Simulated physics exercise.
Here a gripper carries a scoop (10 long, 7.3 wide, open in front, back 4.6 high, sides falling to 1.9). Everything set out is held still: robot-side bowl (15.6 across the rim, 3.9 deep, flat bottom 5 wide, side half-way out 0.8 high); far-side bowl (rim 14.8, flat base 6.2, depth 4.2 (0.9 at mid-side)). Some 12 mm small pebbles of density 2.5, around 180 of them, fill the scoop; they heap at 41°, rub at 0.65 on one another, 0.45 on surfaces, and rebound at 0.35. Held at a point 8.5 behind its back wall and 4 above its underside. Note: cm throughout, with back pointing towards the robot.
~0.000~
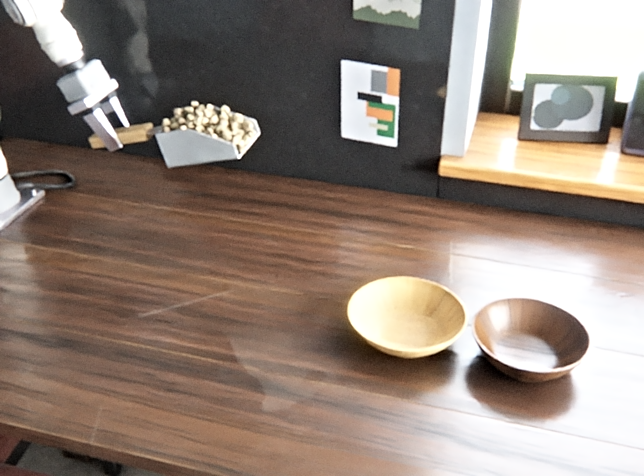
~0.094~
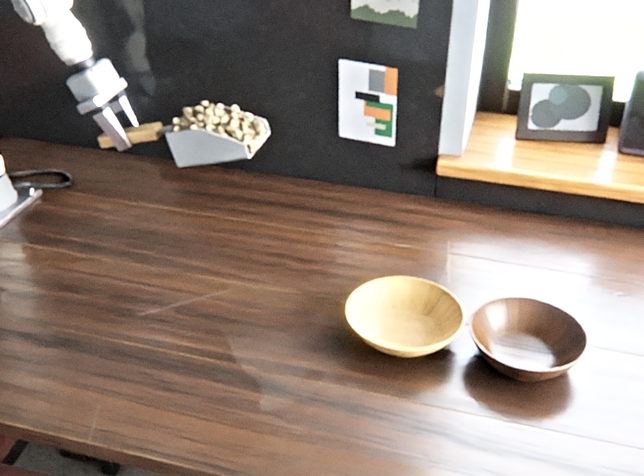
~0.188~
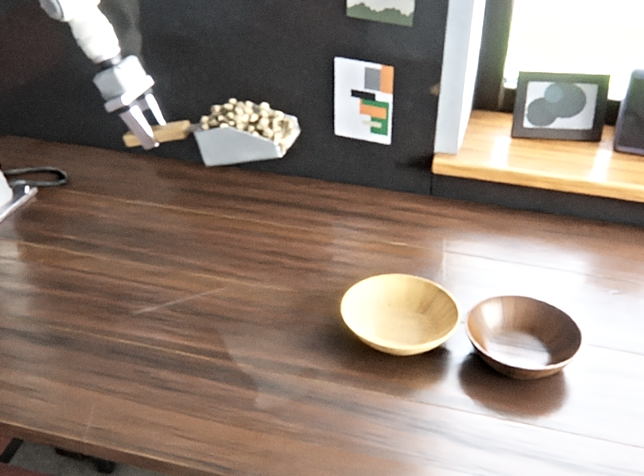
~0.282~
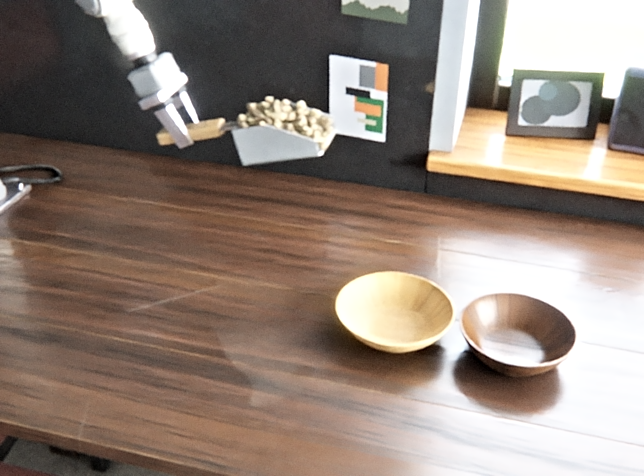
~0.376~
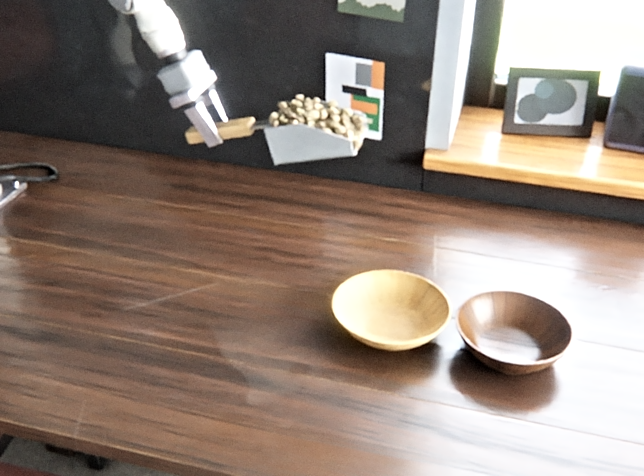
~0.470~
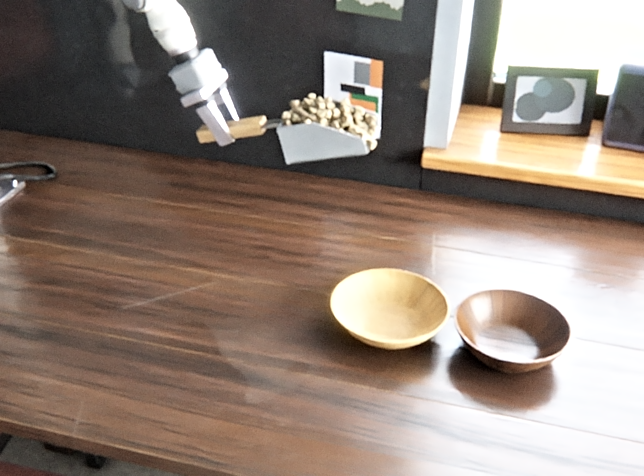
A robot gripper carrying a metal scoop heaped with pale nuts rightward above a dark wooden table with two empty bowls.
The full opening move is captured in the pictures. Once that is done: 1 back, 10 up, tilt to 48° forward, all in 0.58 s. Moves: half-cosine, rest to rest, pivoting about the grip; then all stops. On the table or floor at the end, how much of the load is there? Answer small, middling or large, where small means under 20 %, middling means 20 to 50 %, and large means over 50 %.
Large.
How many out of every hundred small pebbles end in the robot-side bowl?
The share is near 40 per cent.
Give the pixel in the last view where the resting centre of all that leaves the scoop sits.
Roughly at (337, 314) in the last picture.
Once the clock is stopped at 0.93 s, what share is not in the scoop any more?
Share gone by then: Near 25 %.
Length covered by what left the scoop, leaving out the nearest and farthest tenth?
18 cm.
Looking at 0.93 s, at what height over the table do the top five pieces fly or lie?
About 30 cm.
After 0.70 s, tilted 6° forward, highest piece 31 above the table; 176 on the scoop, 1 in the robot-side bowl, 1 in flight or on a rim.
After 0.93 s, tilted 42° forward, highest piece 30 above the table; 135 on the scoop, 6 in the robot-side bowl, 37 in flight or on a rim.
After 1.25 s, tilted 48° forward, highest piece 19 above the table; 94 on the table or floor, 43 in the robot-side bowl, 41 in flight or on a rim.
After 2.30 s, tilted 48° forward, highest piece 2 above the table; 108 on the table or floor, 70 in the robot-side bowl.
In the end, 108 on the table or floor, 70 in the robot-side bowl. That is 61 % on the table or floor.
